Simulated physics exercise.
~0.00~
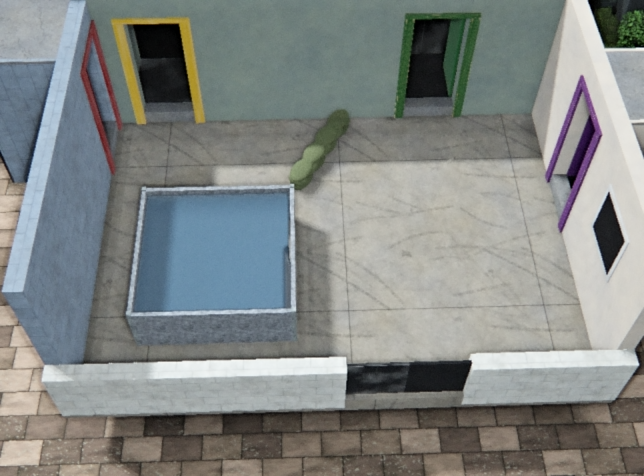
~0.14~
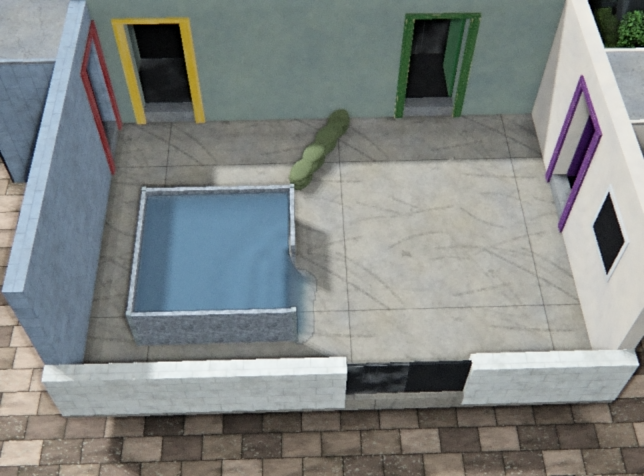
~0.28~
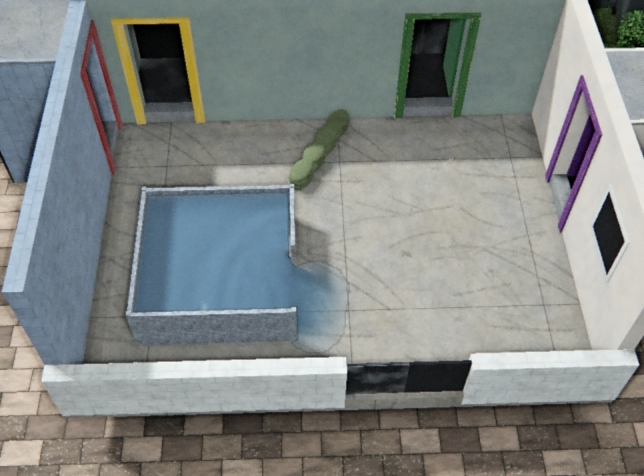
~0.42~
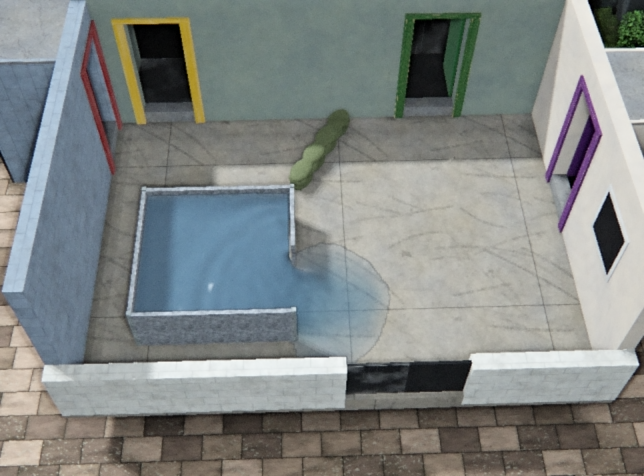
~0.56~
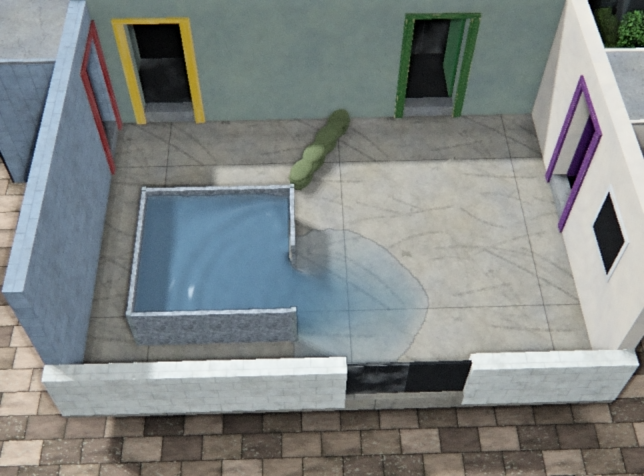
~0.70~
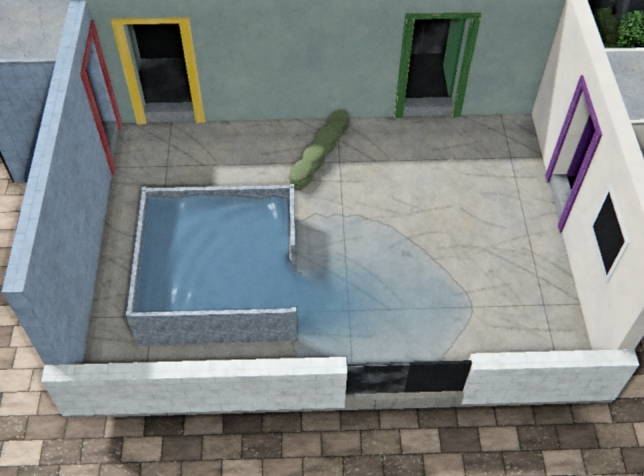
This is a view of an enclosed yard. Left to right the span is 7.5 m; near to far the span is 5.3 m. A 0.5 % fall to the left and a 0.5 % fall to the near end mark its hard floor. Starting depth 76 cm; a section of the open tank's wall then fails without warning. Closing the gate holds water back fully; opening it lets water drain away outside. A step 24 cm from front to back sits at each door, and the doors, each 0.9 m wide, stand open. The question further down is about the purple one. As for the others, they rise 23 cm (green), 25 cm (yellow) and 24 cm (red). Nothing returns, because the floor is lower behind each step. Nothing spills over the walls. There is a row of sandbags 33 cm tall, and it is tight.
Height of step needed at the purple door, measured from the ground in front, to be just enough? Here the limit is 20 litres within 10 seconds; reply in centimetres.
Approximately 14 cm.
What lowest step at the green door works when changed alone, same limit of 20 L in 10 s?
For green, a step near 17 cm.
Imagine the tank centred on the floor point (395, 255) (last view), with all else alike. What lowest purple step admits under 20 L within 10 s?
I'd put it at close to 13.0 cm.
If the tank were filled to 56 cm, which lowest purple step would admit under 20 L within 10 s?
About 9.0 centimetres.
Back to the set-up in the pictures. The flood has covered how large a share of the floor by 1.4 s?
35 %.
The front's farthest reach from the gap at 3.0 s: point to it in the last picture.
The farthest wet point is roughly at (527, 116) in the last view.
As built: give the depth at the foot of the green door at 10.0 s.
About 13.0 centimetres.
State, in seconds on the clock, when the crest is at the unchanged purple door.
The depth peaks at about 3.0 seconds.
After 1.4 s water covers 35 % of the floor, deepest (41 cm) near (304, 310); it has not reached the purple door.
After 3.0 s water covers 50 % of the floor, deepest (40 cm) near (531, 324); 21 cm at the purple door, 0 litres in over its 23 cm step.
After 10.0 s water covers 85 % of the floor, deepest (20 cm) near (356, 384); 11 cm at the purple door, 0 litres in over its 23 cm step.
At the purple door as built, the water arrived by 1.9 s and peaked near 21 cm at 3.0 s.
With a step of 13 cm, 28 litres would have come in within the 10 s; with 15.5 cm, 12 litres. So under 20 litres takes about 14 cm.
